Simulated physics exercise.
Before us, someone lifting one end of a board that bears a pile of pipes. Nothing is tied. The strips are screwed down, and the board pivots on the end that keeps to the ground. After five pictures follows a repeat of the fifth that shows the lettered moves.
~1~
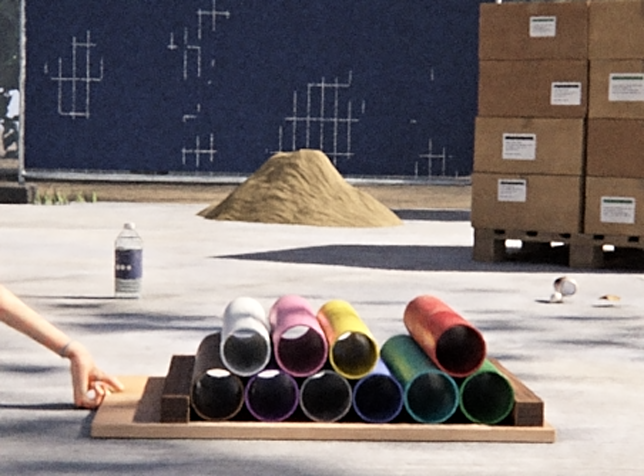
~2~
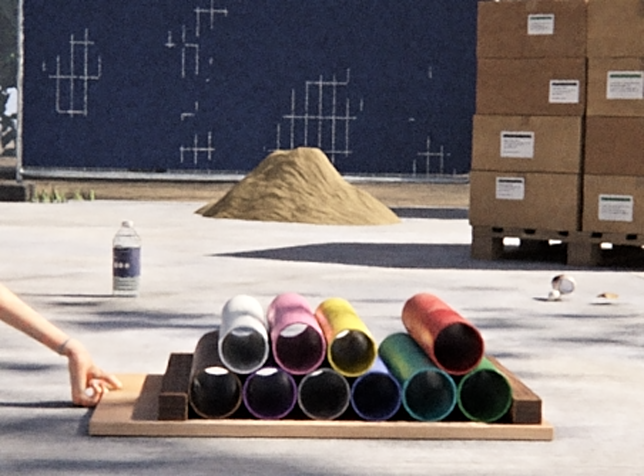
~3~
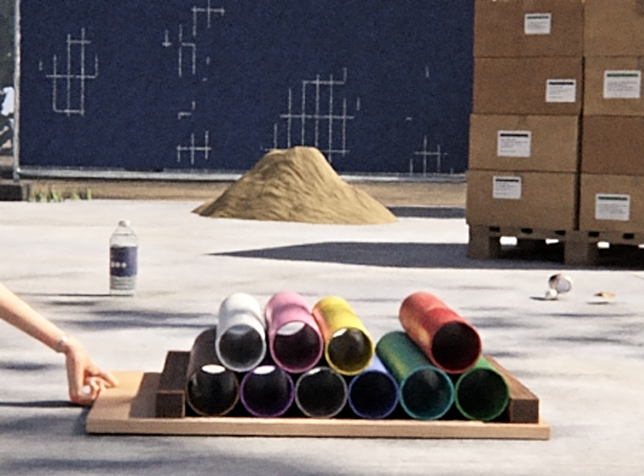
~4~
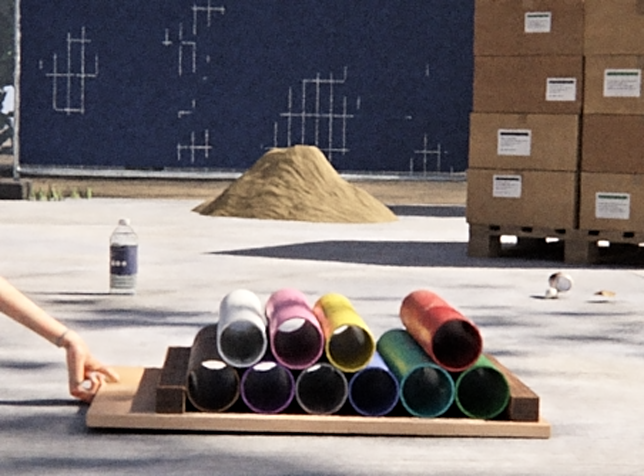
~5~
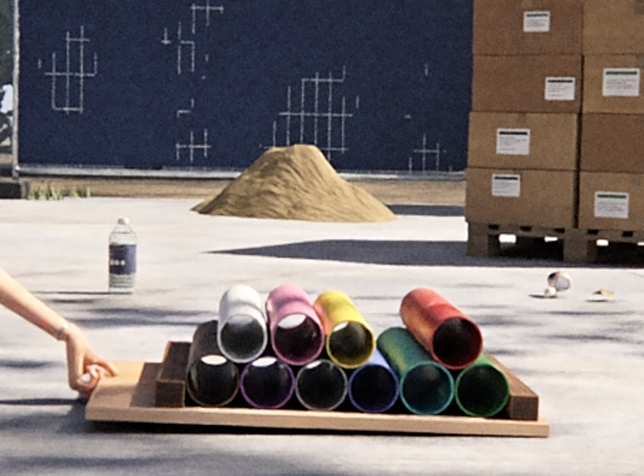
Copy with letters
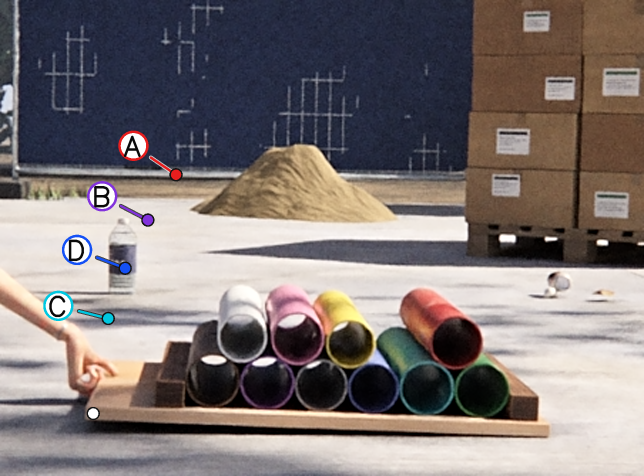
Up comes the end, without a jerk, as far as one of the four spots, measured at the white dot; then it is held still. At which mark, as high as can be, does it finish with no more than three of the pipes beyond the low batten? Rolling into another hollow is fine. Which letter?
Mark B is as high as it can go.
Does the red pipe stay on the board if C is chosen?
The red pipe: Yes.
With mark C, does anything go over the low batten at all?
No.
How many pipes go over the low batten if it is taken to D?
The count is none.
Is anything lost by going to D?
No, at D.
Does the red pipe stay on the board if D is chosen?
Yes, with D.
On the marked copy, A at (176, 175); B at (148, 220); C at (108, 319); D at (125, 268); the white dot at (93, 413).
Taking B. A third of the way, board at 16°.
Two thirds of the way, board at 27°.
When it is over, board at 27°, none over the low batten.
As for the rest, A four over the low batten (red, yellow, white, pink); C none over the low batten; D none over the low batten.
